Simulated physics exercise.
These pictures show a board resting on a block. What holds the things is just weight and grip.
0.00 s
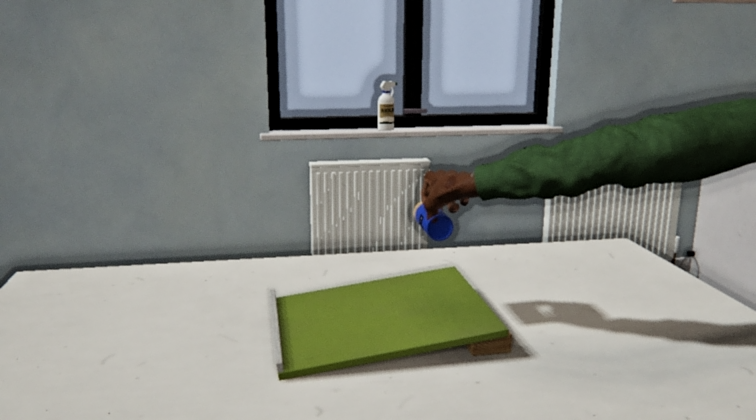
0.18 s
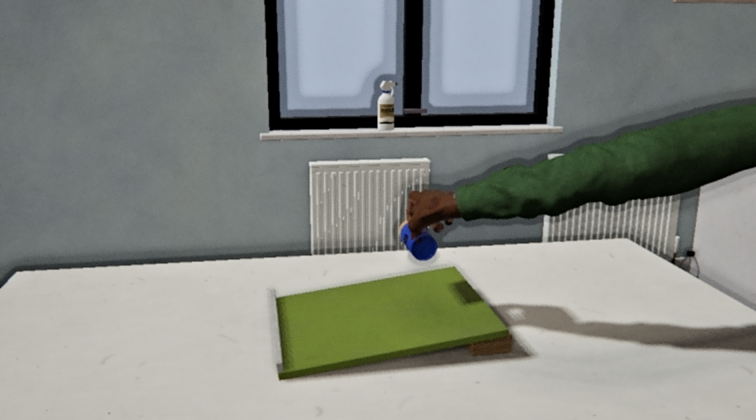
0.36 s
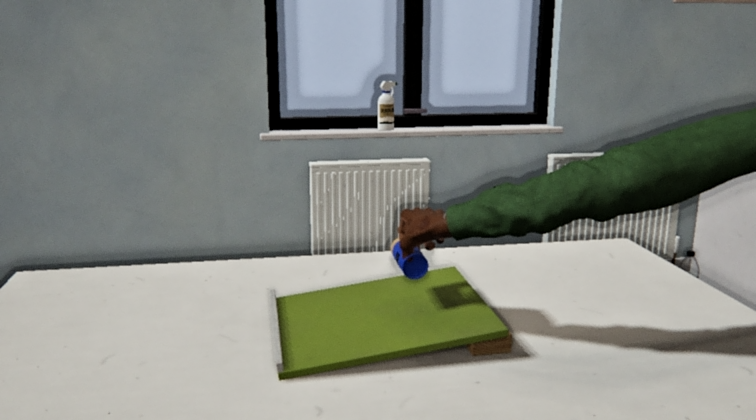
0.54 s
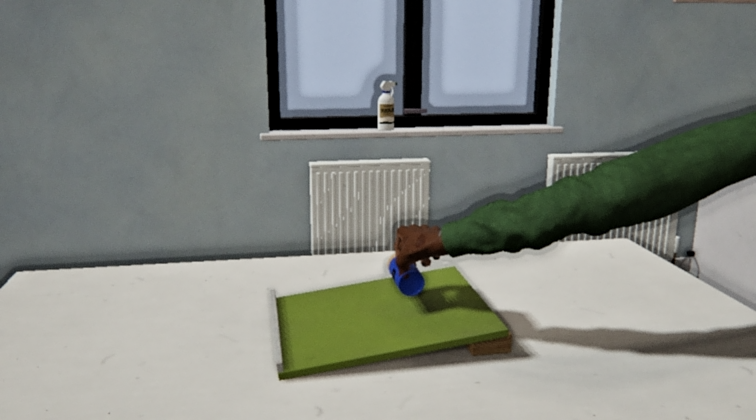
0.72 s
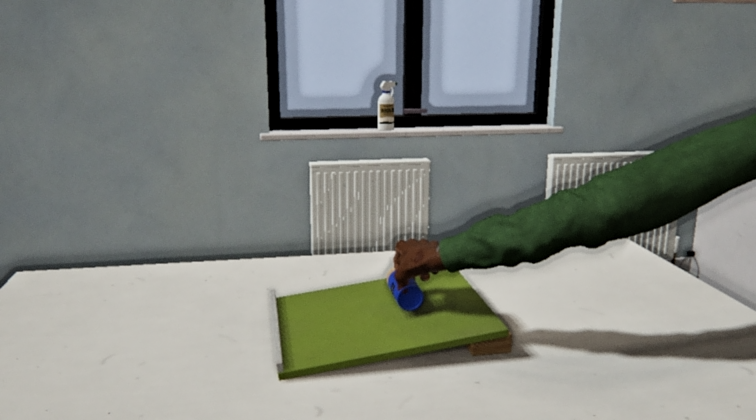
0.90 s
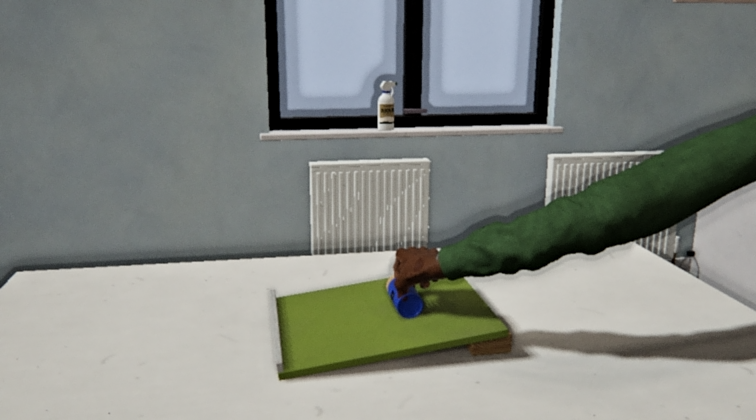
A dark-skinned hand in a green sleeve holds a blue shaker above a white table, seen from a fixed, slightly raised view facing a grey wall. On the table a green board rests on a brown block at its right end, with radiators, a window and a pale bottle behind. The arm reaches in from the right, moving the shaker slightly left and down onto the sloping board.
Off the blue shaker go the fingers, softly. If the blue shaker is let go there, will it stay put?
So it just heads off, no fuss.
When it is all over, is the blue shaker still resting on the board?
It is still on the board.
After 1.40 s, blue shaker rolled about its own width near (380, 300).
After 1.70 s, blue shaker rolled well along near (330, 309).
After 1.80 s, blue shaker rolled well along near (306, 313).
At rest (2.4 s), moved from the start, blue shaker. Seen from the same camera at the end, blue shaker near (290, 316). The blue shaker slides or rolls down.
